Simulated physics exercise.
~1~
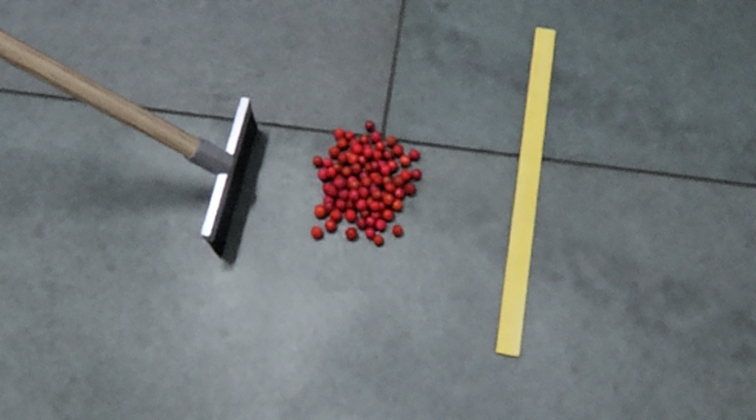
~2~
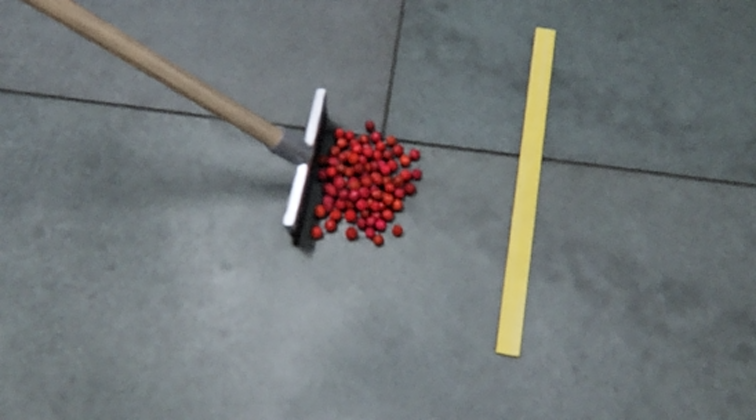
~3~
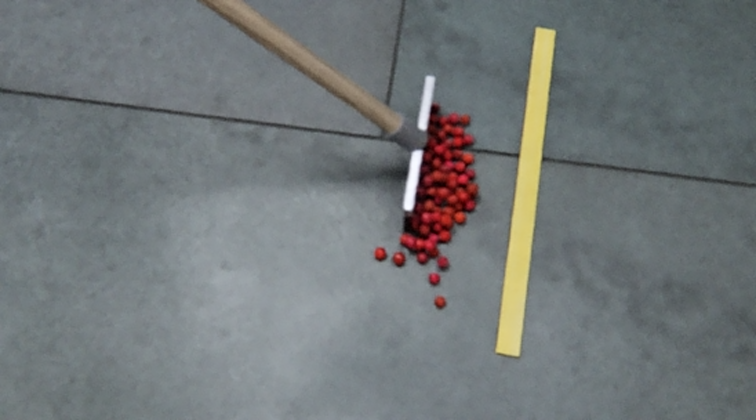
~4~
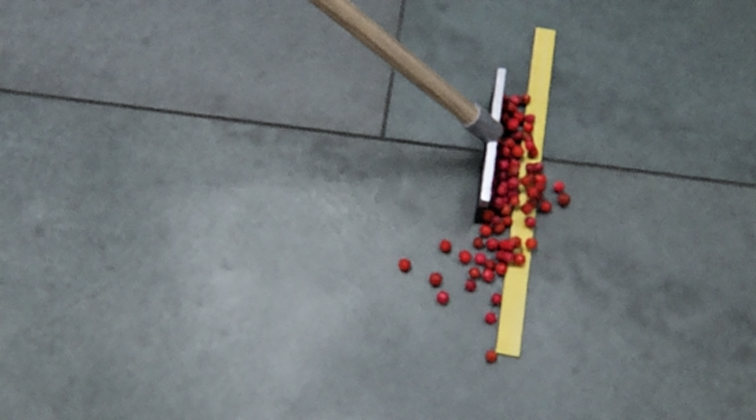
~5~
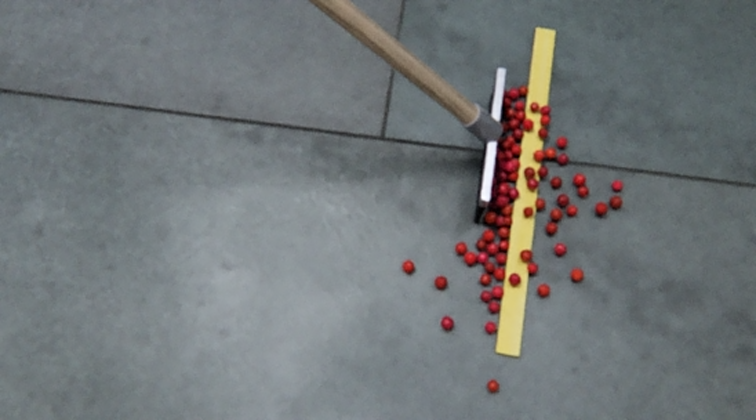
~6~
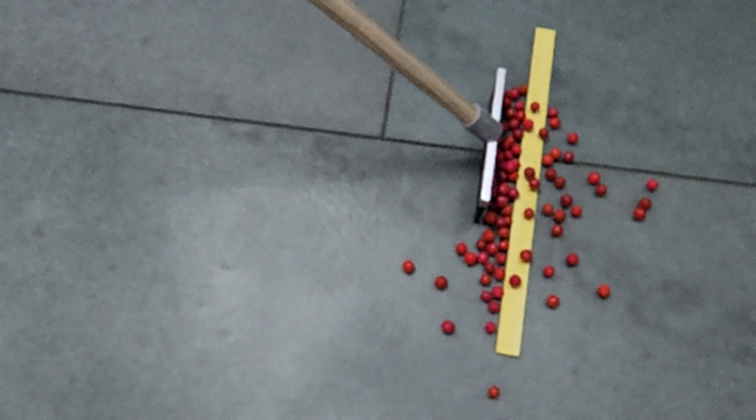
On a grey tiled floor, a wooden-handled squeegee pushes red berries right and stops beside a yellow strip, many scattering past it.
